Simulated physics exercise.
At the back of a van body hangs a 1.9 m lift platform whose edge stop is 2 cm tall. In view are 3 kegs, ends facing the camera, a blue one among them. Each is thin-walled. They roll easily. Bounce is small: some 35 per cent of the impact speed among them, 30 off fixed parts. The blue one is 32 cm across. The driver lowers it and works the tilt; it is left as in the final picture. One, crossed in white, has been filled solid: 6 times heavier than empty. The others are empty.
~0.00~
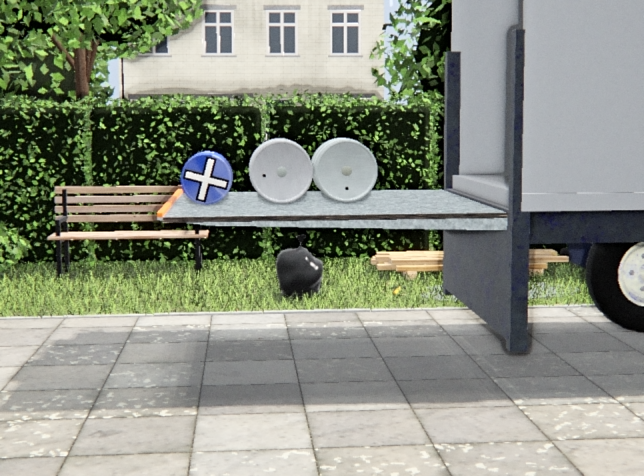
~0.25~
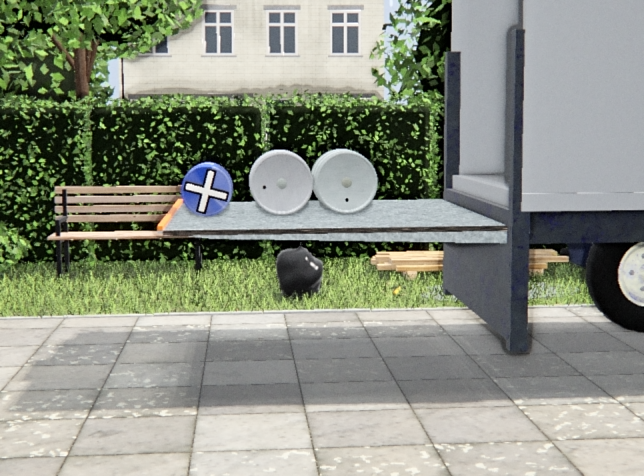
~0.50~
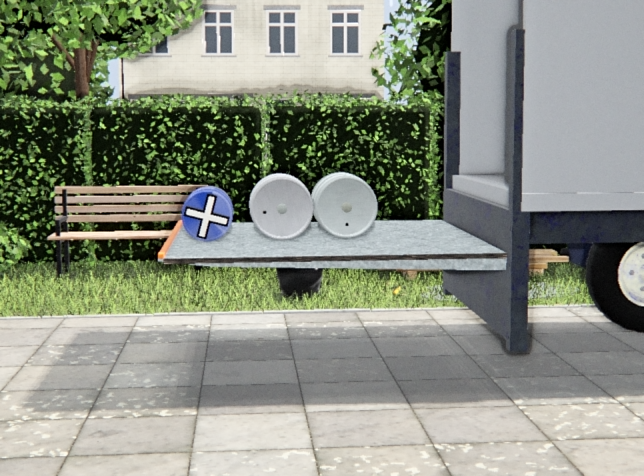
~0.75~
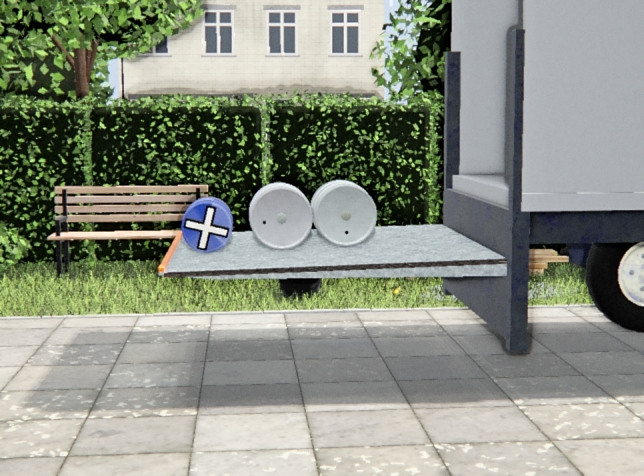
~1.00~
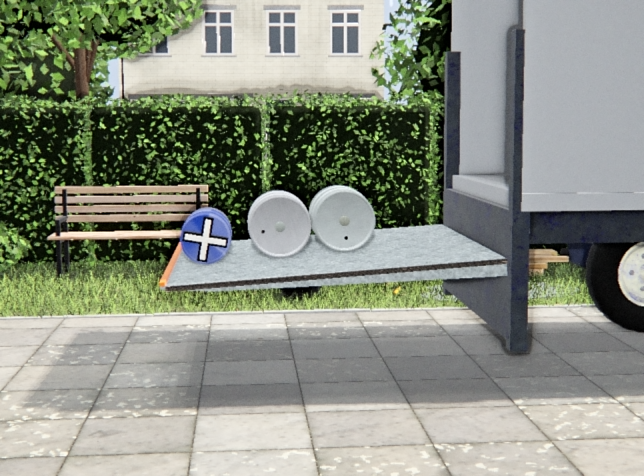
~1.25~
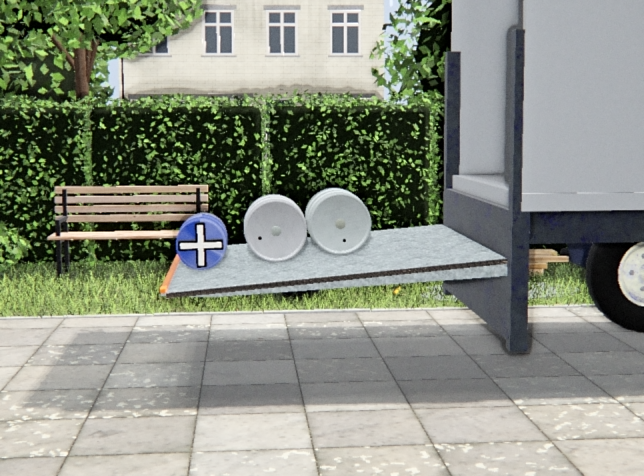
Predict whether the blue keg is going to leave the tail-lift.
The blue one stays on the plate.
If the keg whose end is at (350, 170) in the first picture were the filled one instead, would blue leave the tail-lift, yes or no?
Then blue yes.
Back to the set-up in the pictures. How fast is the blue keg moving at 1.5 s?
Near 0.3 m/s.
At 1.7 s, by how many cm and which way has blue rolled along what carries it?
Blue 15 left.
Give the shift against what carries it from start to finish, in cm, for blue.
About: Blue 15.
By 1.5 s, blue is on the plate, 15 cm from the stop, rolling left; 0 gone from the plate.
By 1.7 s, blue is on the plate, 5 cm from the stop, rolling left; 0 gone from the plate.
By 1.8 s, blue as before; 0 gone from the plate.
Finally (2.5 s), blue is on the plate, 10 cm from the stop; 0 gone from the plate.
